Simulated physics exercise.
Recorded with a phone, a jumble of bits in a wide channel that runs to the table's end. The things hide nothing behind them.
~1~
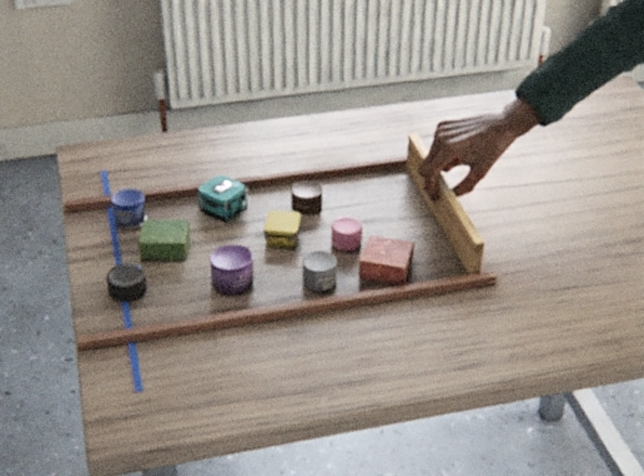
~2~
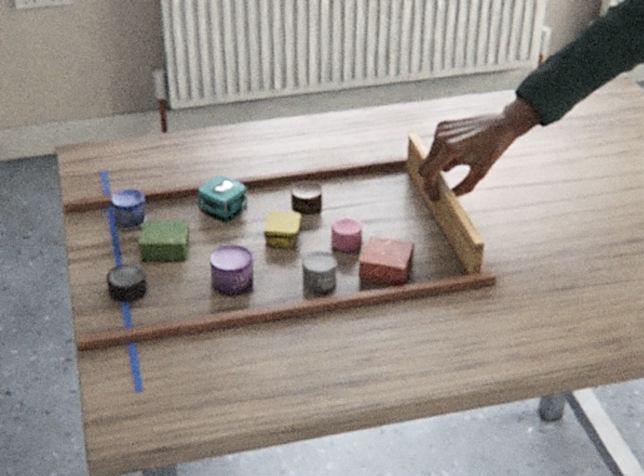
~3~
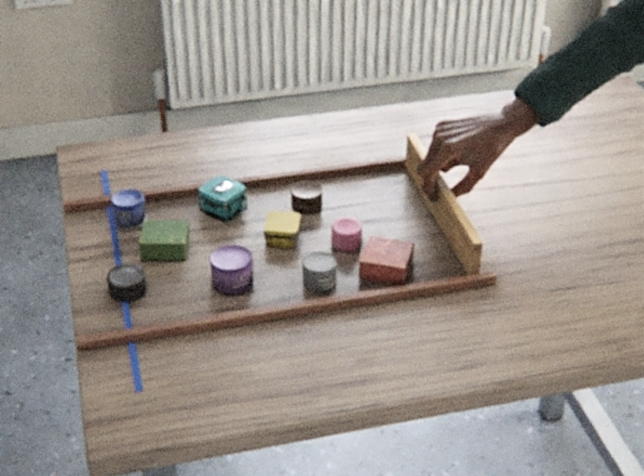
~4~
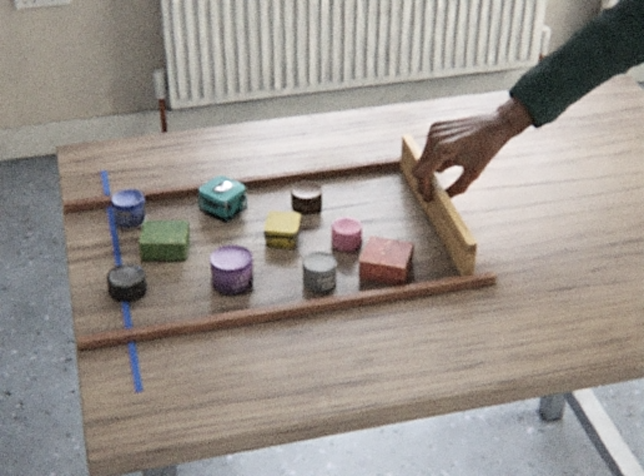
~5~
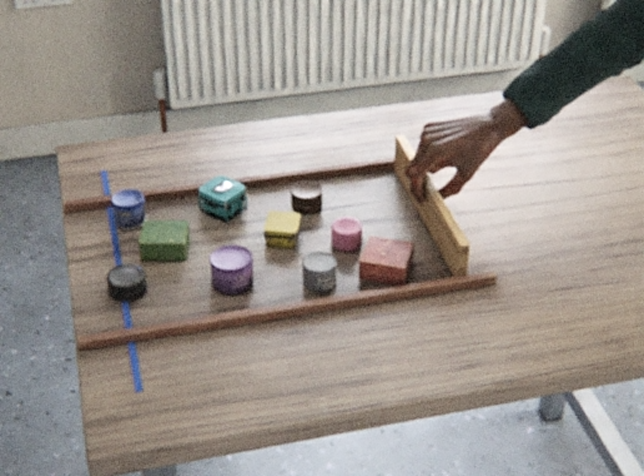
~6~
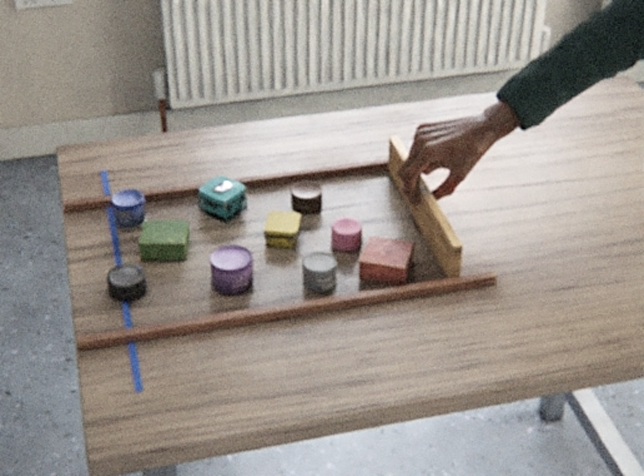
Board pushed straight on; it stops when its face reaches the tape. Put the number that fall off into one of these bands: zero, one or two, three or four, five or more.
Falling ones: Three or four.
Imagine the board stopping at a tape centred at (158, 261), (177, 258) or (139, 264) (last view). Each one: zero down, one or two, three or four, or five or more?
So, for the three spots in the order asked, I'd go with zero, no fall at all and 1 or 2.
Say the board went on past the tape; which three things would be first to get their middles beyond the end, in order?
Order: Black lid, then grey tub, then green block.
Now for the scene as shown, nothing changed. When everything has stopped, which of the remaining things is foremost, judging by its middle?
The purple tub.
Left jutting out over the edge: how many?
1 of them.
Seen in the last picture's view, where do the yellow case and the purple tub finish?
In the last picture the yellow case sits at (100, 252) while the purple tub sits at (76, 285).
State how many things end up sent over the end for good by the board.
4.
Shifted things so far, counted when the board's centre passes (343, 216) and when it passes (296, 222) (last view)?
By then 3, and 6.
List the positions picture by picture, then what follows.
In the first frame, black lid (127, 282); blue pot (129, 209); green block (165, 240); board (442, 202); tape (119, 266).
In the second frame, blue pot (129, 209); board (442, 202).
In the third frame, green block (165, 240); grey tub (320, 272).
In the fourth frame, black lid (127, 282); turquoise case (223, 199).
In the fifth frame, blue pot (129, 209); purple tub (232, 269).
In the sixth frame, black lid (127, 282); blue pot (129, 209); green block (165, 240); board (422, 205); tape (119, 266).
Soon after, none off yet; black lid at rest near (127, 282); blue pot at rest near (129, 209); green block at rest near (165, 240).
In the end, the number that fall off is three or four; gone, grey tub, green block, blue pot and black lid.
